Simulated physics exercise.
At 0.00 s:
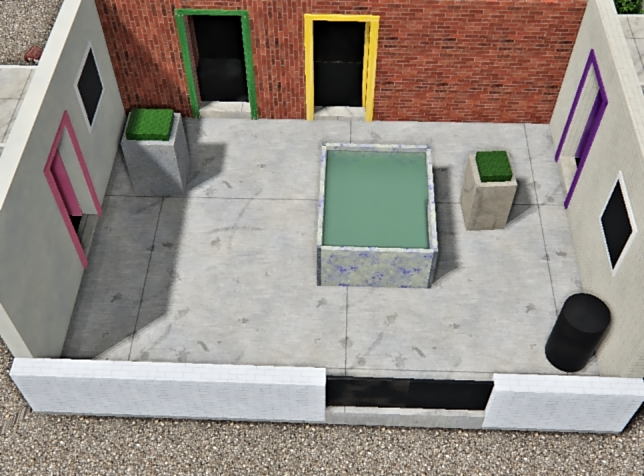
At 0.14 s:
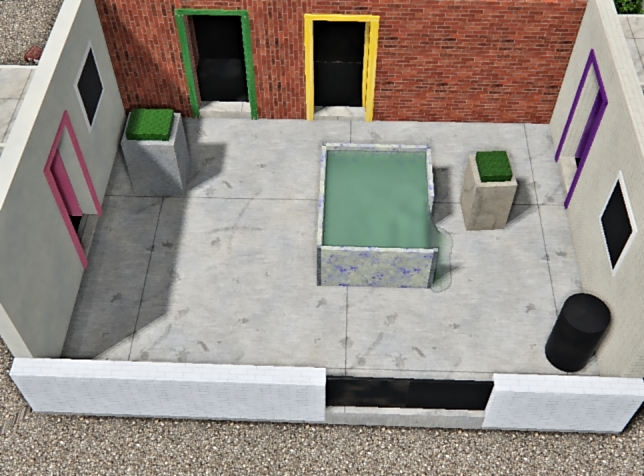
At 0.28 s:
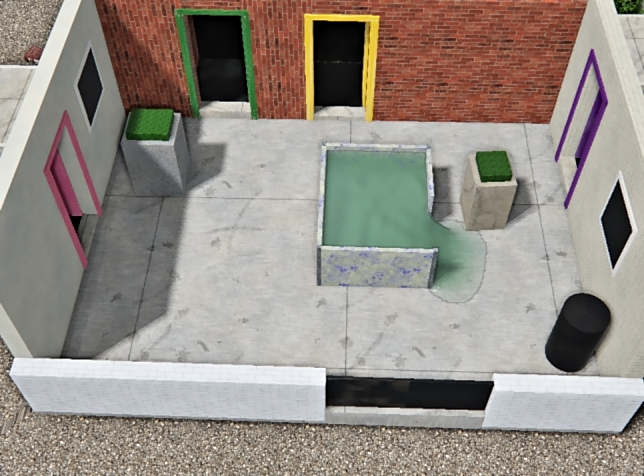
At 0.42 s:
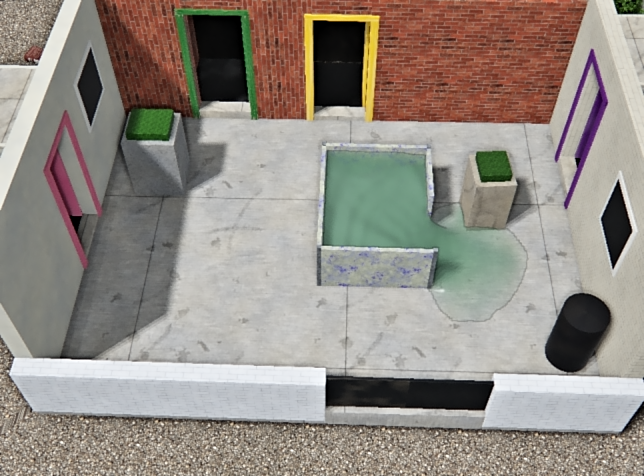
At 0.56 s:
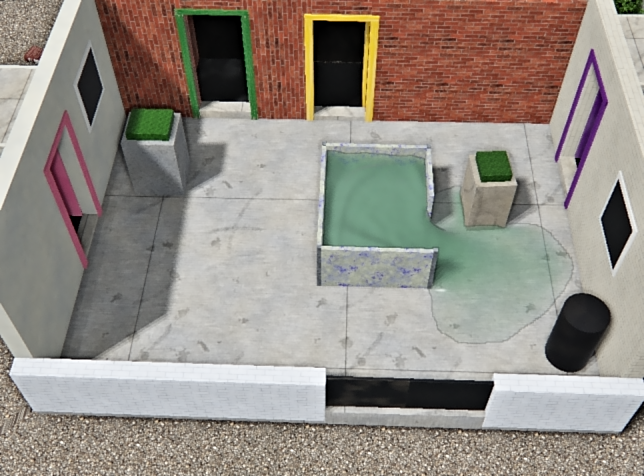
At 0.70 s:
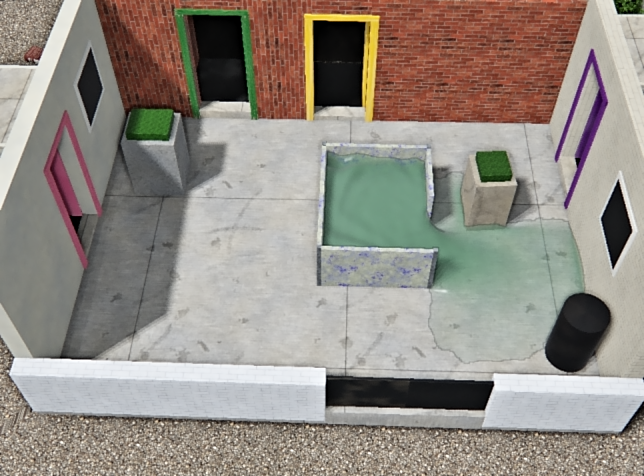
In a walled courtyard, green water pours from a tank's right side and spreads across the floor.
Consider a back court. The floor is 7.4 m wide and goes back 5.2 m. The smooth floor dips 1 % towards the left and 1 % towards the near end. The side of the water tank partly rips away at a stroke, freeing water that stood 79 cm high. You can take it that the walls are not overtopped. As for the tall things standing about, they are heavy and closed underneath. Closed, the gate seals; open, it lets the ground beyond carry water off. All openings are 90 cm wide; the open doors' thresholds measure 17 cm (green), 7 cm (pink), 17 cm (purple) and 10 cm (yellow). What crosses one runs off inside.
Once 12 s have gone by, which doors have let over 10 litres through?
Taking each door: The green door has not let over 10 litres through; the pink door has let over 10 litres through; the purple door has not let over 10 litres through; the yellow door has not let over 10 litres through.
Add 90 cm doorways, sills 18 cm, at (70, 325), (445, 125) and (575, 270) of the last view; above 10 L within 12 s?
First doorway falls short, second falls short, third gets there.
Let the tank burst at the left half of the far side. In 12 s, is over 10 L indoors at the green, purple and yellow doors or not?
Here's how it goes: Green falls short, purple falls short, yellow exceeds it.
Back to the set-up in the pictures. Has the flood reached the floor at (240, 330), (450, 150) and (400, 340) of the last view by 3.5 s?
The first point is not yet hit, the second is awash and the third is awash.
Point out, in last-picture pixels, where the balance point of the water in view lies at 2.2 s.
Balance point at about (459, 256).
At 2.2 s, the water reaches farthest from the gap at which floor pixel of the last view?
I'd put it near pixel (549, 125) of the last picture.
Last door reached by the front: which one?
Result: Pink door.
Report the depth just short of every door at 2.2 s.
In cm: Green 0, pink 0, purple 11, yellow 0.
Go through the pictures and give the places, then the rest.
In the first frame, still water, 79 cm deep, in the water tank at (376, 198).
In the second frame, water pours out at (427, 245) and has run 0.6 m, to (439, 231); typically 9 cm deep outside, 79 cm at the water tank's back.
In the third frame, water pours out at (427, 248) and has run 0.9 m, to (474, 235); typically 12 cm deep outside, 79 cm at the water tank's back.
In the fourth frame, water pours out at (427, 249) and has run 1.4 m, to (519, 248); typically 10 cm deep outside, 73 cm at the water tank's back.
In the fifth frame, water pours out at (427, 249) and has run 2.1 m, to (566, 269); typically 7 cm deep outside, 67 cm at the water tank's back.
In the sixth frame, the front is at a hidden place, 2.4 m from the gap at (427, 249); 4.7 m2 of floor is under water; 68 cm left at the back of the water tank.
After 1.4 s water covers 20 % of the floor and is deepest (48 cm) near (578, 332); green door not reached, pink door not reached, purple door 7 cm at the sill, 0 L in, yellow door not reached.
After 2.2 s water covers 30 % of the floor and is deepest (41 cm) near (606, 403); green door not reached, pink door not reached, purple door 11 cm at the sill, 0 L in, yellow door not reached.
After 3.5 s water covers 45 % of the floor and is deepest (24 cm) near (565, 331); green door not reached, pink door not reached, purple door 11 cm at the sill, 0 L in, yellow door 2 cm at the sill, 0 L in.
After 7.0 s water covers 95 % of the floor and is deepest (14 cm) near (53, 387); green door 3 cm at the sill, 0 L in, pink door 10 cm at the sill, 0 L in, purple door 7 cm at the sill, 0 L in, yellow door 3 cm at the sill, 0 L in.
After 12.0 s water covers 100 % of the floor and is deepest (12 cm) near (53, 387); green door 8 cm at the sill, 0 L in, pink door 11 cm at the sill, 39 L in, purple door 4 cm at the sill, 0 L in, yellow door 3 cm at the sill, 0 L in.
